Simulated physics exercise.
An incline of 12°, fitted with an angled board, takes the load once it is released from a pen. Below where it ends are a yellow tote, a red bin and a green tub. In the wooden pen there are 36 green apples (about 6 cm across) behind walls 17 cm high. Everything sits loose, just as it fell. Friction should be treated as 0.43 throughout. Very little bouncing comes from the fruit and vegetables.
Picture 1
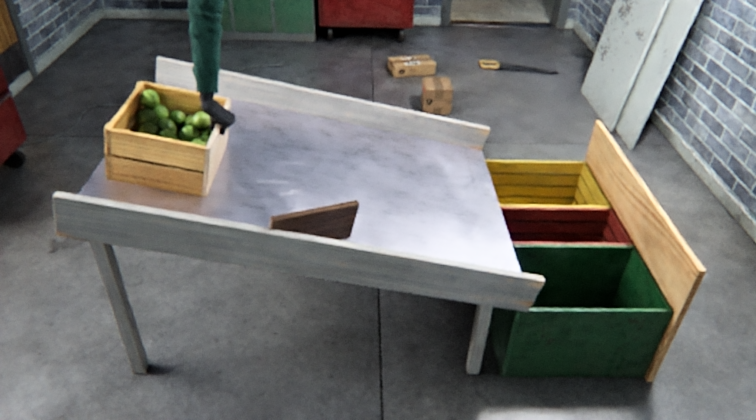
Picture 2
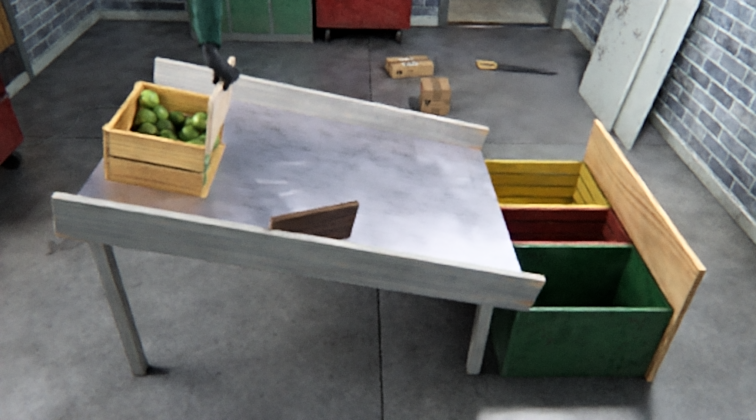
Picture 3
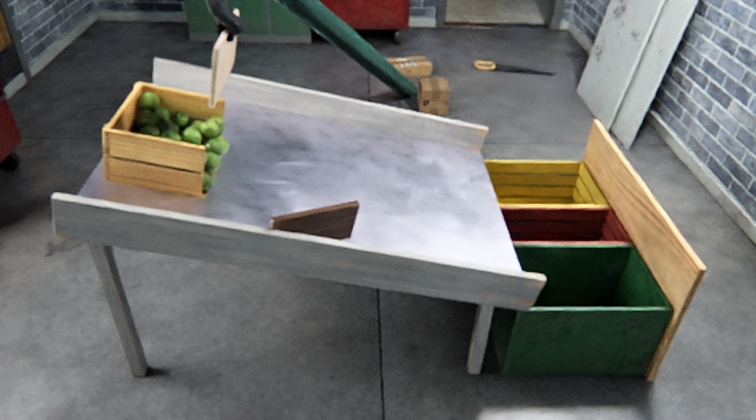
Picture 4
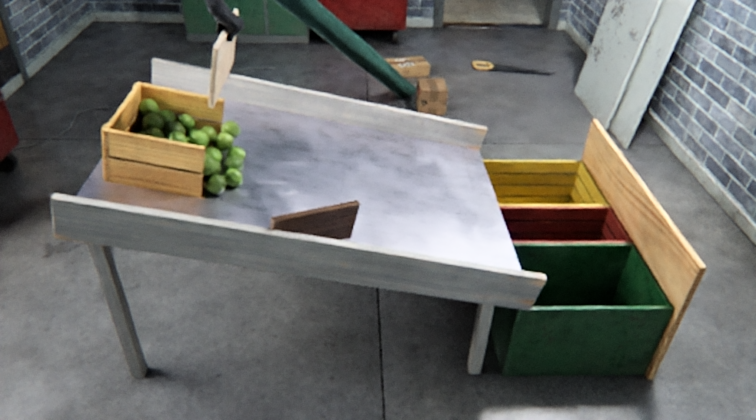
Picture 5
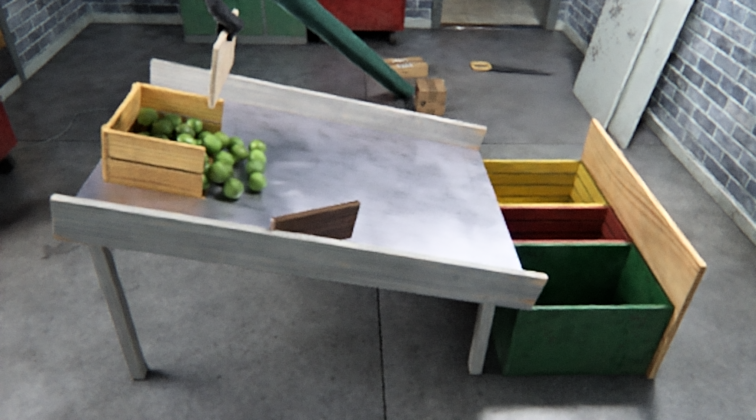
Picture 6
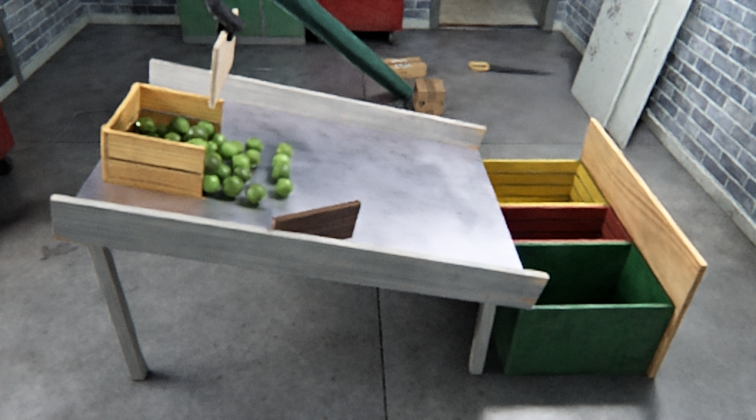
A gloved hand lifting the end panel from a wooden crate, green apples rolling out rightward across a sloping grey table.
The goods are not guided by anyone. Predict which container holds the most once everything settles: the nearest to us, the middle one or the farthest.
Middle.
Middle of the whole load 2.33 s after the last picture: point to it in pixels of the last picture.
I'd place it close to (579, 287) in the last view.
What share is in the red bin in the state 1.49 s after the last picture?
40 %.
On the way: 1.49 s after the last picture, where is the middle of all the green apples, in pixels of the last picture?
It's centred at about (578, 259).
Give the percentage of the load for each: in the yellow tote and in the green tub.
About 15 and 30 per cent.
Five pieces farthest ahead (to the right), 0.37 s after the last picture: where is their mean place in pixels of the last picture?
Centre: Approx. (387, 191) px.
Then, 0.37 s after the last picture, 10 still in the wooden pen and 26 on the slope.
Then, 0.84 s after the last picture, 1 in the yellow tote, 2 in the red bin, 30 on the slope and 3 in the air.
Then, 1.49 s after the last picture, 4 in the yellow tote, 14 in the red bin, 9 in the green tub, 2 on the slope and 7 in the air.
Outcome (2.33 s after the last picture), 5 in the yellow tote, 20 in the red bin and 11 in the green tub.
